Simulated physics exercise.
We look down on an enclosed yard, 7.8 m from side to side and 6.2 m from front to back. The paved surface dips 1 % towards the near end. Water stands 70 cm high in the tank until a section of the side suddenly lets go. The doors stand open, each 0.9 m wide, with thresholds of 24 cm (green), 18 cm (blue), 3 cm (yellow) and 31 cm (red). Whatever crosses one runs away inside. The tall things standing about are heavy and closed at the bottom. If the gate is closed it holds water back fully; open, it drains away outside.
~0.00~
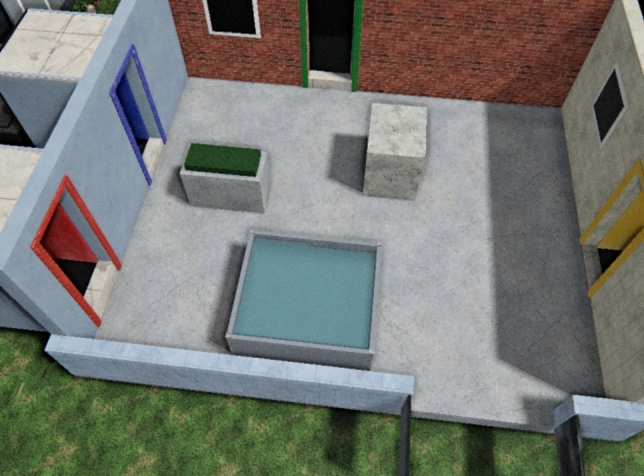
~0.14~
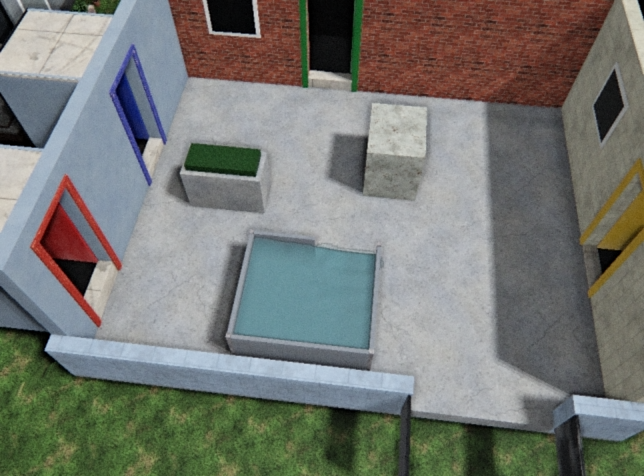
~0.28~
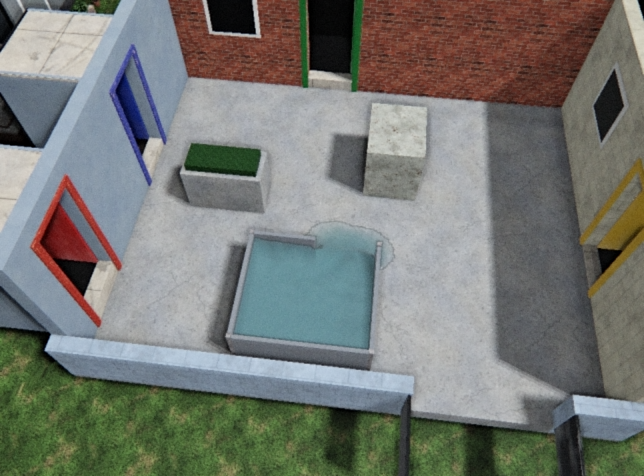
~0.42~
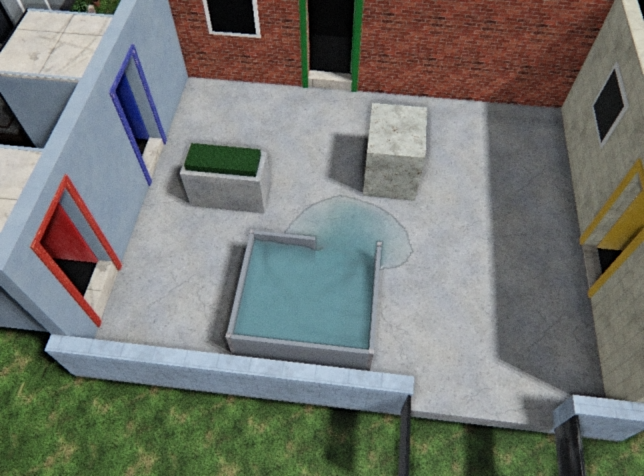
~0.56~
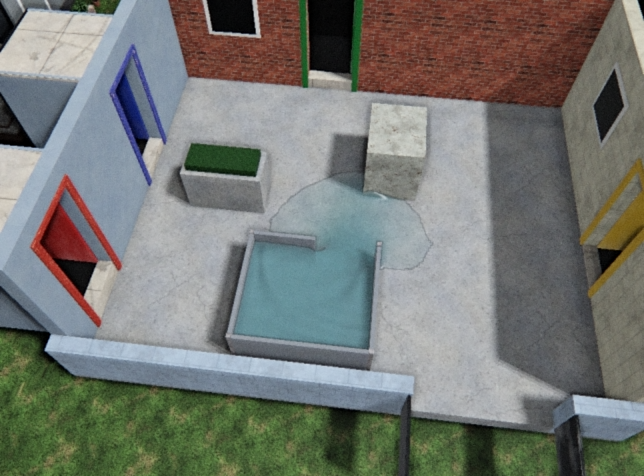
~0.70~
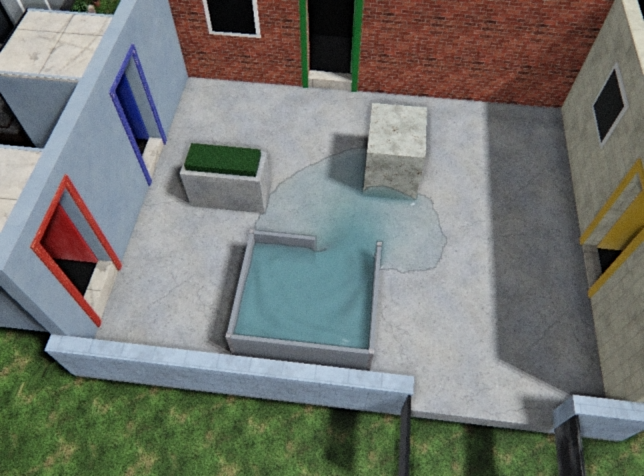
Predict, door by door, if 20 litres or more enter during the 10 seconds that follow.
The water let in: At the green door it stays under the limit; at the blue door it does not reach the limit; at the yellow door it passes the limit; at the red door it stays under the limit.
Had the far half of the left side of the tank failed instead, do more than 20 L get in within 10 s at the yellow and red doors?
Against that limit: Yellow not over, red not over.
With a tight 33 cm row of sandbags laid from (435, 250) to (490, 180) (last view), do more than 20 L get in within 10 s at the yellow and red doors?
Against that limit: Yellow not over, red not over.
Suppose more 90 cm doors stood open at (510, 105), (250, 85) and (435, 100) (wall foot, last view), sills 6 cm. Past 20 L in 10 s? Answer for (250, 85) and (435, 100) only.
In turn: Past it, under.
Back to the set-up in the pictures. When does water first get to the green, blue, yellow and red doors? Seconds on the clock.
Arrival: Green 1.3 s, blue 3.6 s, yellow 2.2 s, red 5.5 s.
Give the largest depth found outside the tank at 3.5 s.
Roughly 26 cm.
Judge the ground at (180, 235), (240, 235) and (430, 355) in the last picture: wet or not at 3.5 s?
In that order: Not reached, still dry, dry.
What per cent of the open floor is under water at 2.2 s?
Near 40 per cent is wet.
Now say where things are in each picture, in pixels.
The first frame shows the tank at (308, 291) is whole and still, 70 cm deep.
In the second frame, the front is at a hidden place, 0.6 m from the gap on the tank's far side; 0.3 m2 of floor is under water; 70 cm left at the back of the tank.
In the third frame, the front is at (318, 229), 0.9 m from the gap on the tank's far side; 0.9 m2 of floor is under water; 70 cm left at the back of the tank.
In the fourth frame, the front is at (339, 200), 1.4 m from the gap on the tank's far side; 2.0 m2 of floor is under water; 70 cm left at the back of the tank.
In the fifth frame, the front is at (351, 175), 2.0 m from the gap on the tank's far side; 3.4 m2 of floor is under water; 64 cm left at the back of the tank.
In the sixth frame, water pours out on the tank's far side and has run 2.6 m, to (367, 152); typically 5 cm deep outside, 59 cm at the tank's back.
After 1.4 s water covers 25 % of the floor and is deepest (42 cm) near (375, 201); green door 4 cm at the sill, 0 L in, blue door not reached, yellow door not reached, red door not reached.
After 2.2 s water covers 40 % of the floor and is deepest (32 cm) near (375, 201); green door 22 cm at the sill, 0 L in, blue door not reached, yellow door not reached, red door not reached.
After 3.5 s water covers 55 % of the floor and is deepest (26 cm) near (186, 85); green door 14 cm at the sill, 0 L in, blue door not reached, yellow door 10 cm at the sill, 38 L in, red door not reached.
After 6.0 s water covers 75 % of the floor and is deepest (13 cm) near (375, 201); green door 8 cm at the sill, 0 L in, blue door 7 cm at the sill, 0 L in, yellow door 7 cm at the sill, 88 L in, red door 3 cm at the sill, 0 L in.
After 10.0 s water covers 95 % of the floor and is deepest (12 cm) near (584, 414); green door 5 cm at the sill, 0 L in, blue door 6 cm at the sill, 0 L in, yellow door 4 cm at the sill, 129 L in, red door 4 cm at the sill, 0 L in.
